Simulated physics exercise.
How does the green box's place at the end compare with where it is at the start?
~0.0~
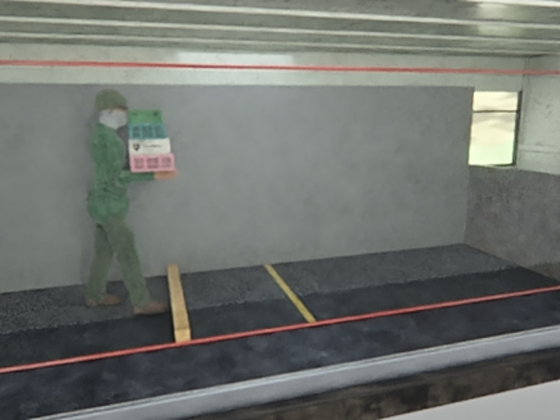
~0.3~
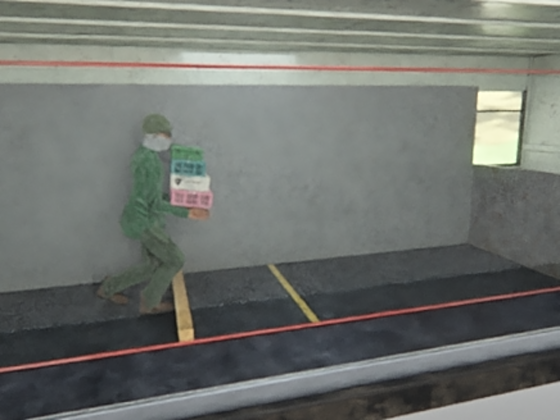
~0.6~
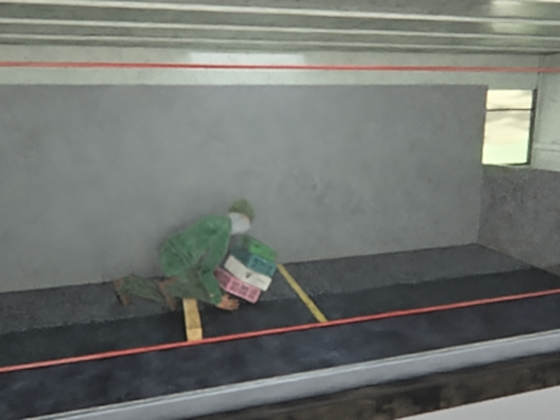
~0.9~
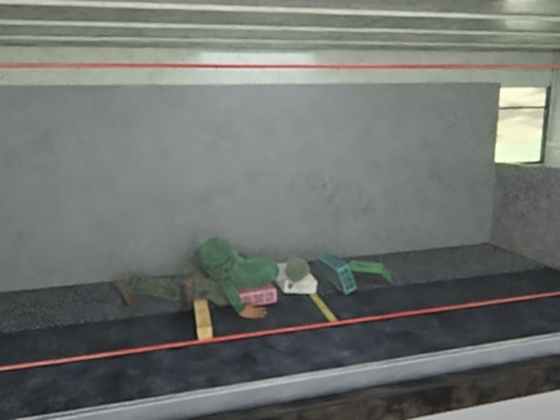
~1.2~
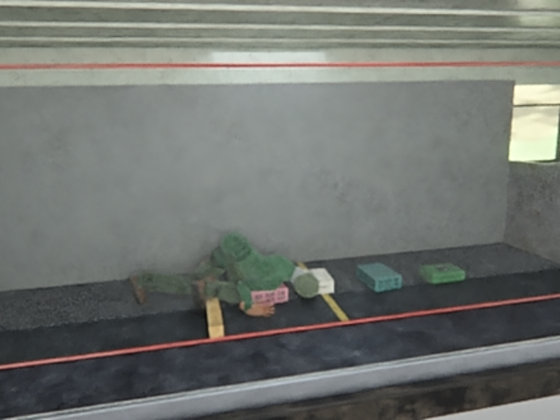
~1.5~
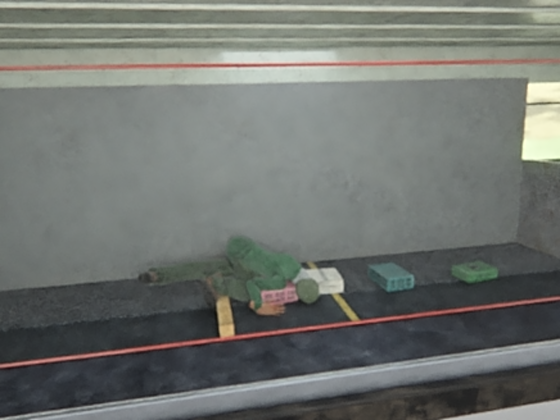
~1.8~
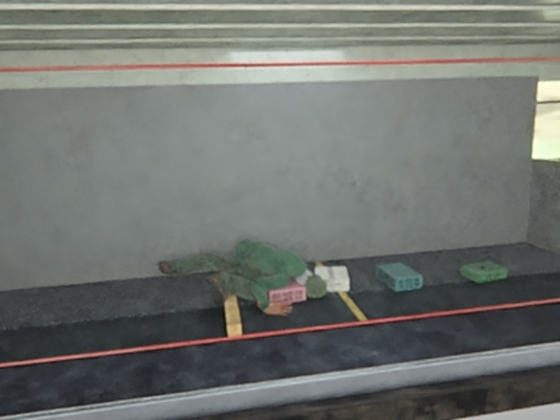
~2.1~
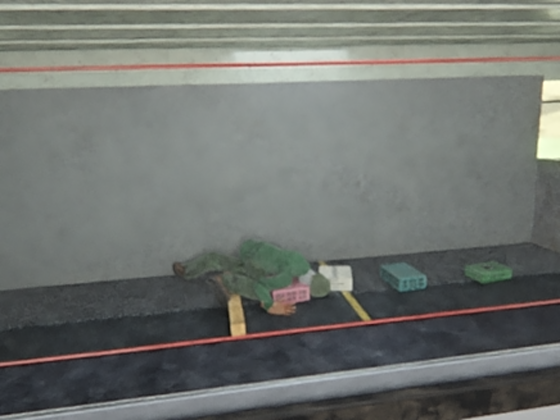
At the start the green box is on top of the stack in the person's arms at the left, and at the end it lies on the floor well past the yellow line, the farthest right of the boxes.
